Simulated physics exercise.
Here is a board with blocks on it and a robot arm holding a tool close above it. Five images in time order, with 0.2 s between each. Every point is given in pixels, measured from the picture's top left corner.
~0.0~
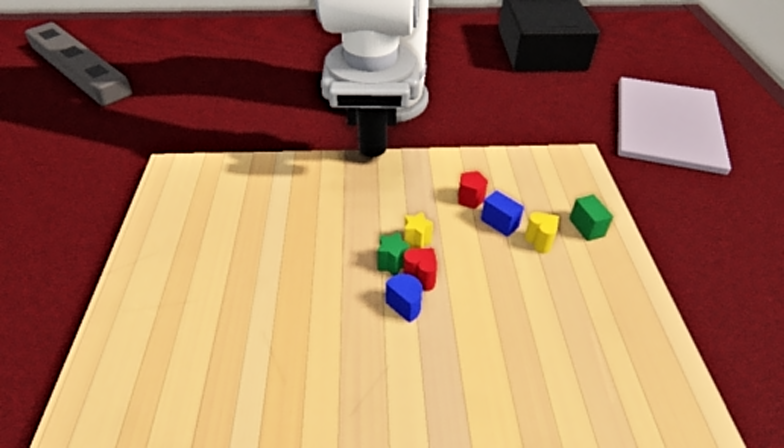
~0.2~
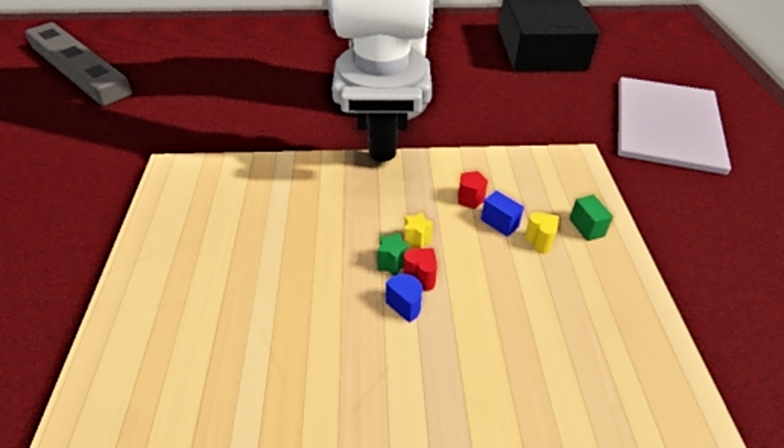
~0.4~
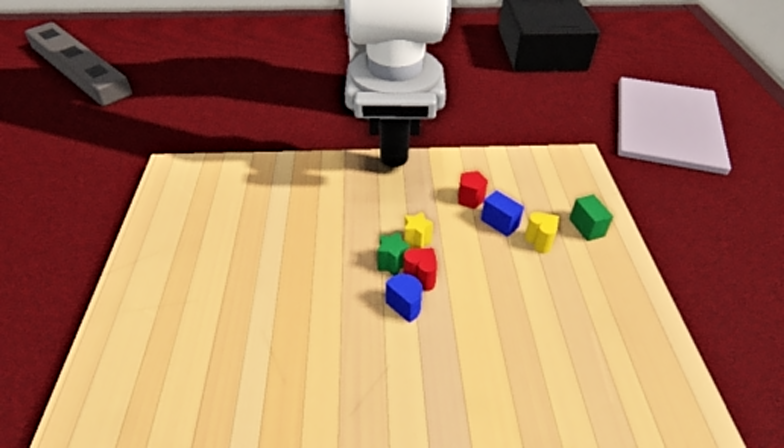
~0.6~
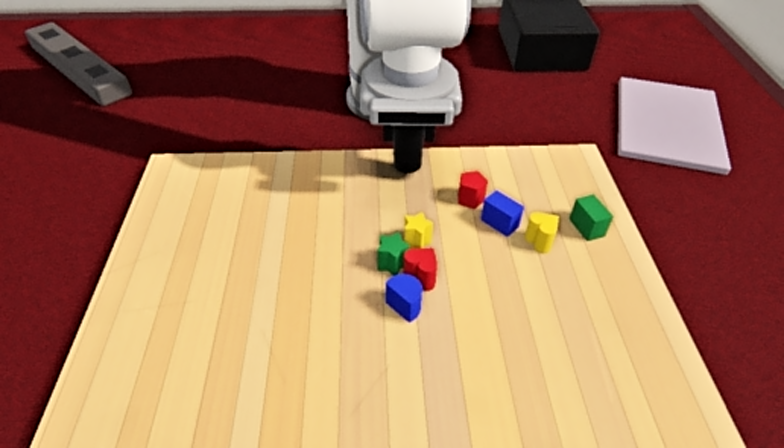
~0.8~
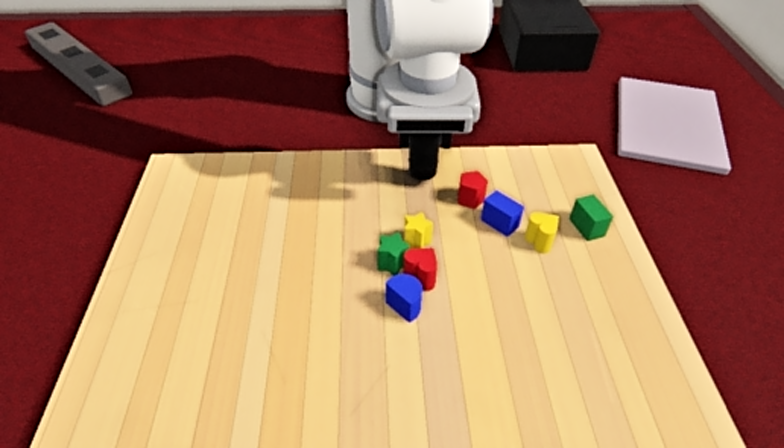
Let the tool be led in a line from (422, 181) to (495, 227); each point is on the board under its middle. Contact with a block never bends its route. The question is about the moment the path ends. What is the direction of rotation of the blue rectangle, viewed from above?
Clockwise rotation.
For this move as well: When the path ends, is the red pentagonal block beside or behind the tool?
I'd say yes.
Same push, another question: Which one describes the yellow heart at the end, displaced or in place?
The block in question is displaced by the end.
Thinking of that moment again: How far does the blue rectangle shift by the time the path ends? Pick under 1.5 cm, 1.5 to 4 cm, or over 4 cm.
Between 1.5 and 4 cm.
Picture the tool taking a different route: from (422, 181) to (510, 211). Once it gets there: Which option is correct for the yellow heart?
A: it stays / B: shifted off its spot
My pick is B.
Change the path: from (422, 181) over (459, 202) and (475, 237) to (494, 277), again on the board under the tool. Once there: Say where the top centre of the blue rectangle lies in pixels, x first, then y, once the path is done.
Around (521, 211).
The first path, step by step. One third of the way, tool at (446, 187); red pentagonal block at (476, 180).
Two thirds of the way, tool at (471, 202); red pentagonal block at (500, 186), turned 25° anticlockwise; blue rectangle at (515, 207), turned 30° clockwise; yellow heart at (548, 223).
At the end, tool at (496, 219); yellow star-shaped block in place; red pentagonal block at (506, 186), turned 40° anticlockwise; blue rectangle at (526, 210), turned 60° clockwise; yellow heart at (554, 227), turned 25° anticlockwise.
